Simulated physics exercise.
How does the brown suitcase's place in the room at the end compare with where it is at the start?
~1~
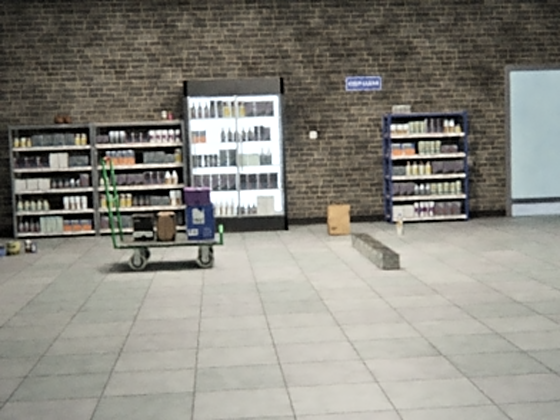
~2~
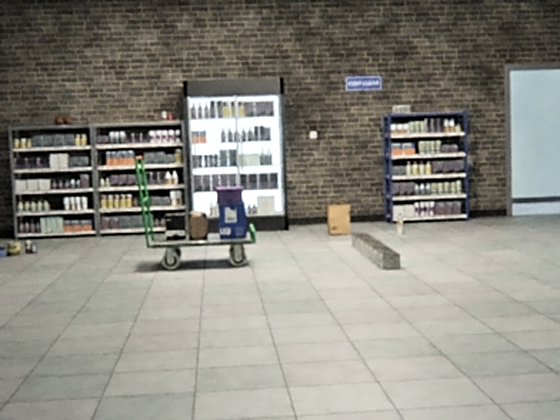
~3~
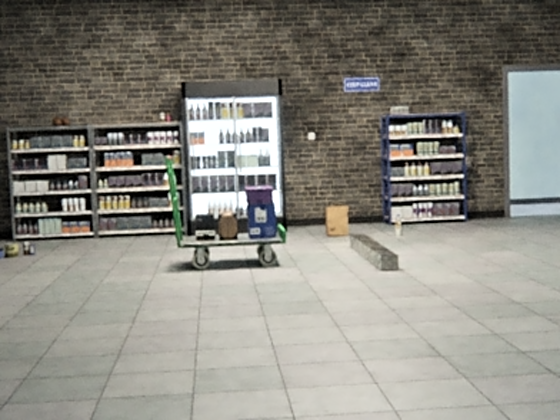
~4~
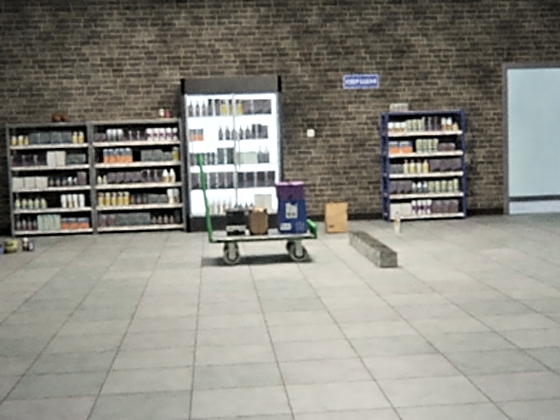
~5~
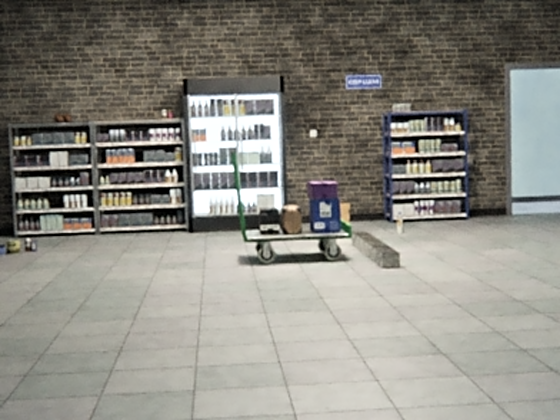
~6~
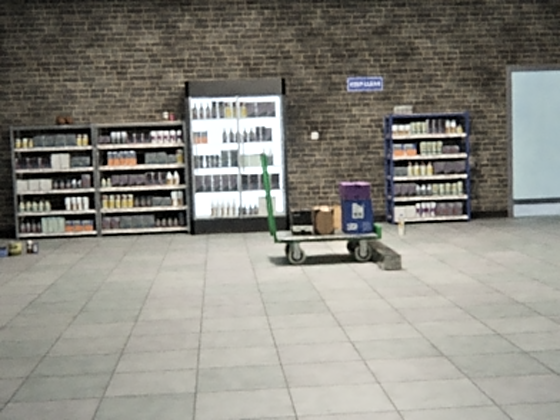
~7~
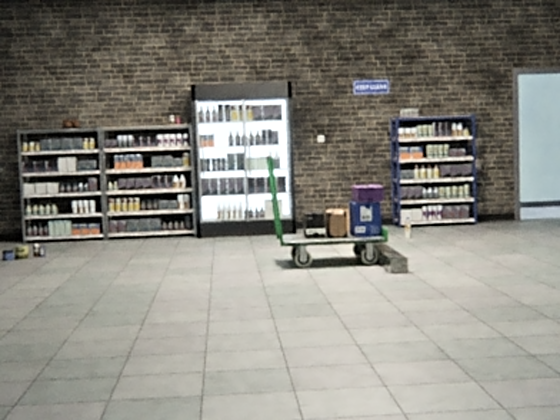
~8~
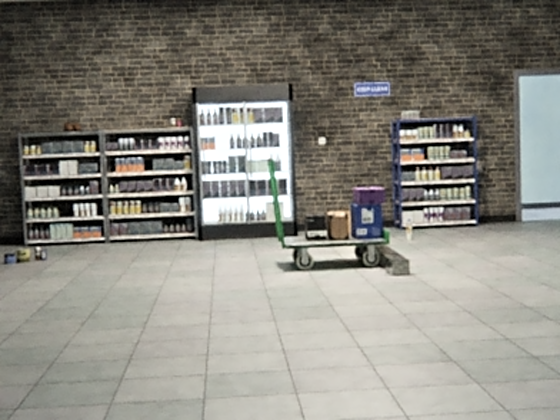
At the start it is in front of the shelves to the left of the lit drinks cabinet. By the end it has been carried to the right of the cabinet, close to the low grey kerb, and is still upright on the trolley.
